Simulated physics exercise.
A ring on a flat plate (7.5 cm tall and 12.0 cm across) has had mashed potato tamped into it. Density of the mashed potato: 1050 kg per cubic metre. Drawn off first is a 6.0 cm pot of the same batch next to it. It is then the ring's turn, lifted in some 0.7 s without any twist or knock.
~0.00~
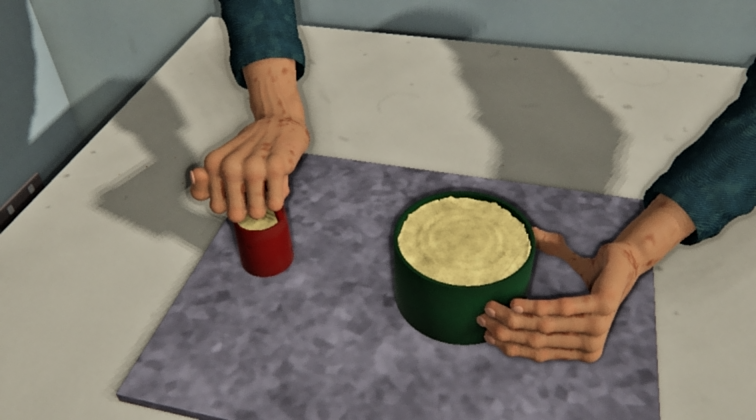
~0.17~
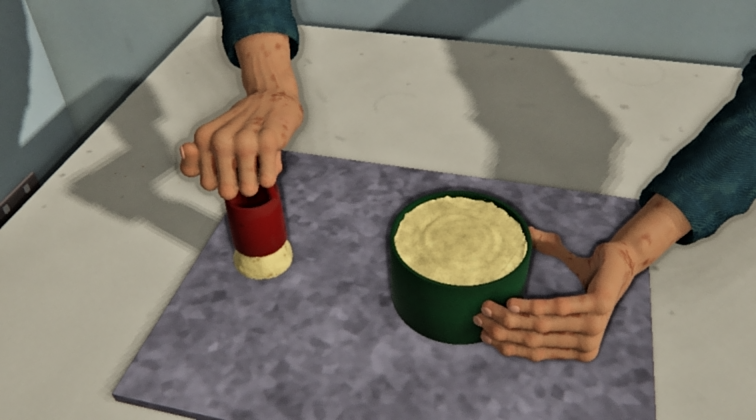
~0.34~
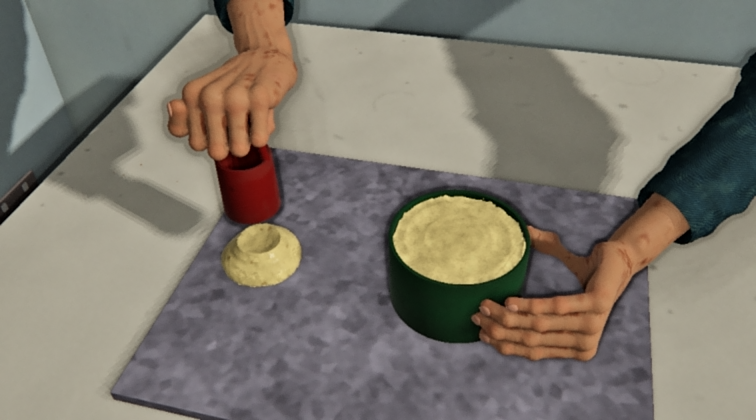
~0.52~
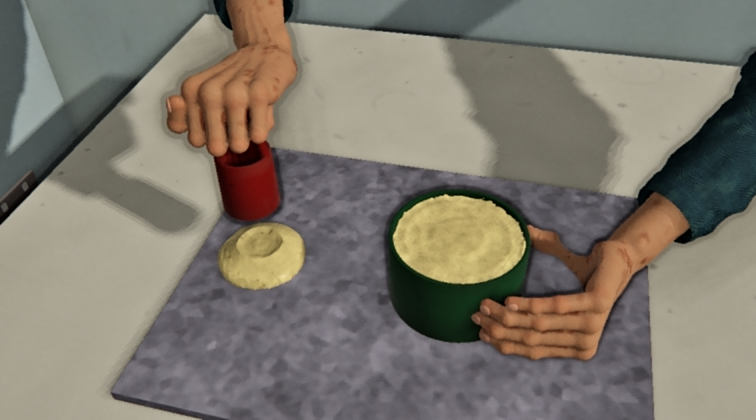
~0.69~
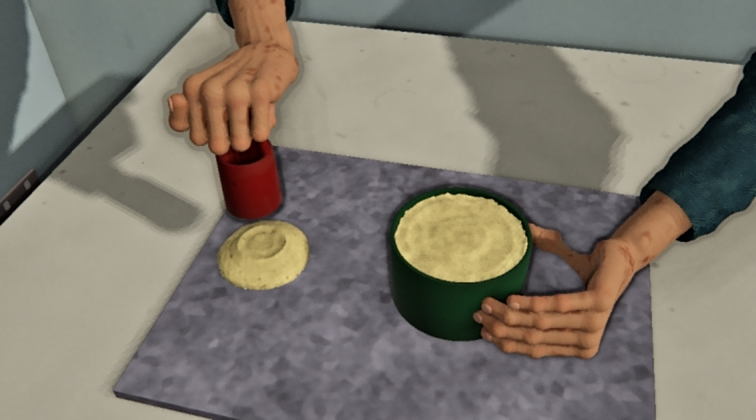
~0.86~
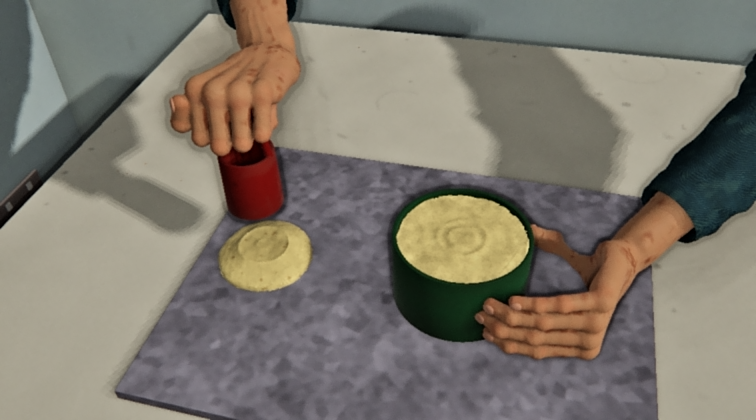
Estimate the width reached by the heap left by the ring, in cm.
Result: Close to 25.1 cm.
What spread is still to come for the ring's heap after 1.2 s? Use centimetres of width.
I'd put it close to 7.0 cm.
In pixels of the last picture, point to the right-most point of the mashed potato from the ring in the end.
That point lies close to (590, 314) in the last picture.
After 1.0 s, the ring is up 1.2 cm; the mashed potato has come down 0.1 cm to 7.4 cm and is 13 cm wide.
After 1.2 s, the ring is up 4.5 cm; the mashed potato has come down 2.5 cm to 5.0 cm and is 18 cm wide.
After 1.4 s, the ring is up 7.9 cm; the mashed potato has come down 4.2 cm to 3.3 cm and is 22 cm wide.
After 1.6 s, the ring is clear; the mashed potato has come down 4.5 cm to 3.0 cm and is 23 cm wide.
After 3.4 s, at rest, the ring is clear; the mashed potato has come down 4.7 cm to 2.8 cm and is 25 cm wide.
